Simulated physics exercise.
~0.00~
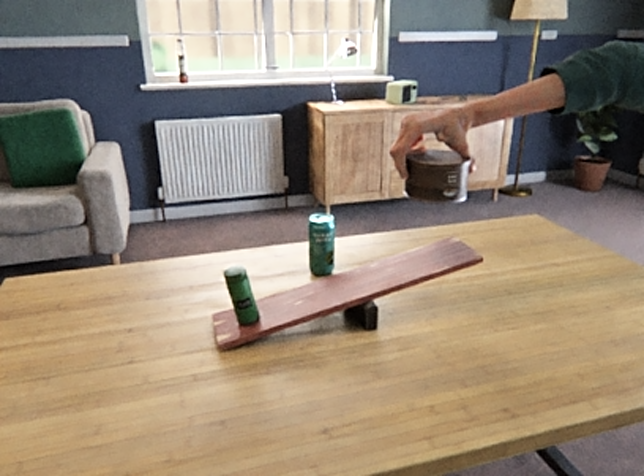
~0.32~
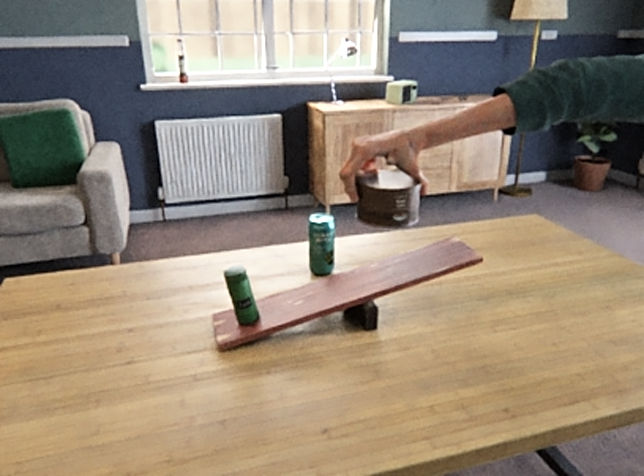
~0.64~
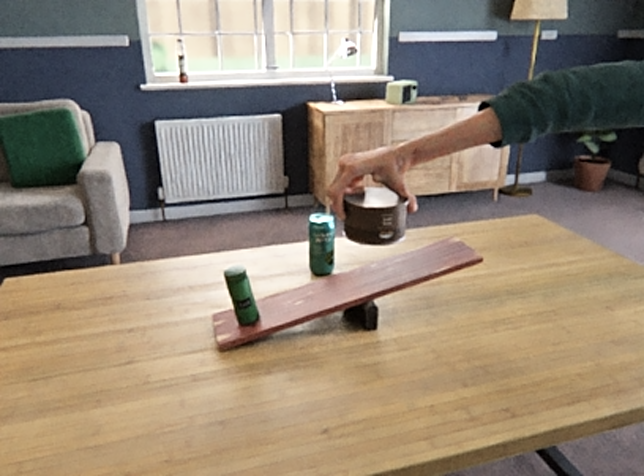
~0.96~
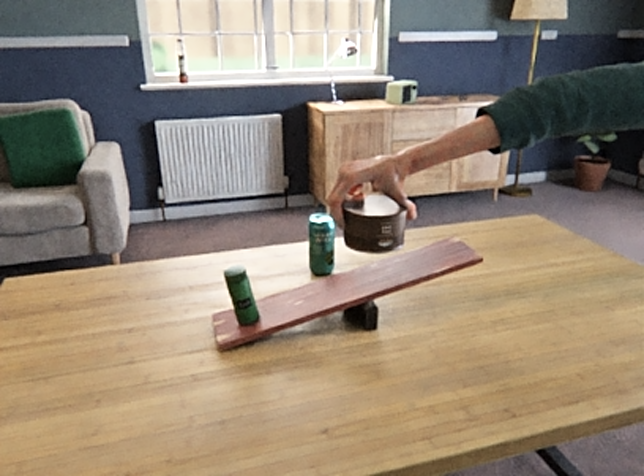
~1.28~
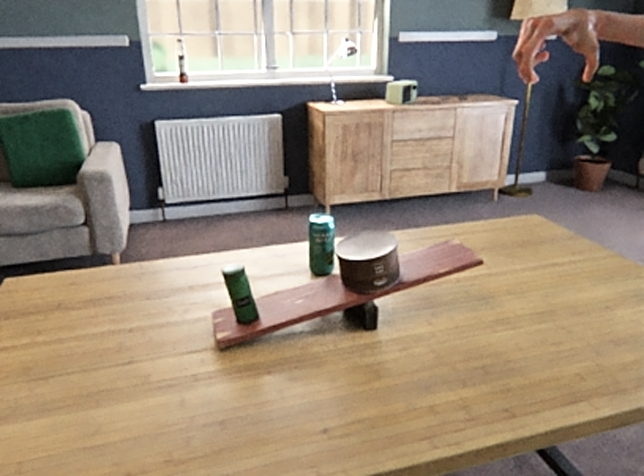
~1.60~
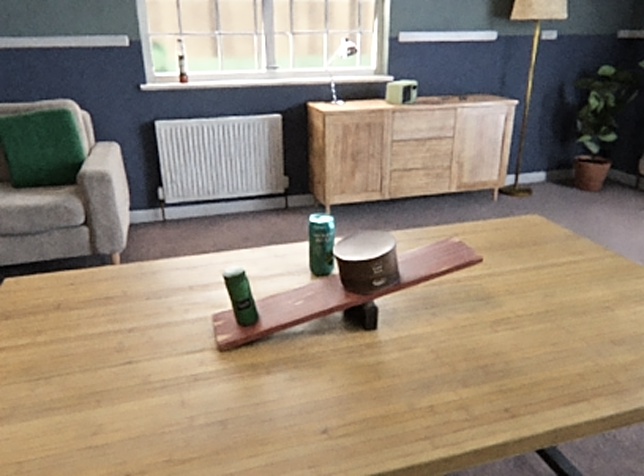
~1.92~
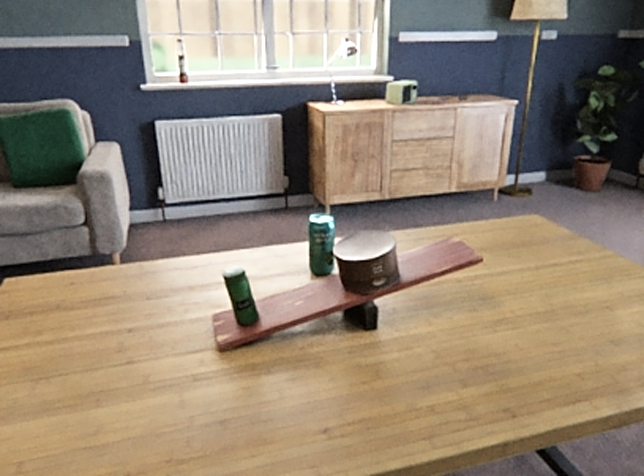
A dark brown tub, held from above by a hand reaching in from the right, moves over a wooden table in a living room, seen from slightly above by a still camera. On the table, a red plank slopes across a small dark block, its left end low, with a green shaker near that end and a turquoise can standing just behind the plank. The hand carries the tub left and down, sets it on the plank near the block, then lets go and withdraws. The tub stays there, tilted with the plank, which still leans down to the left.
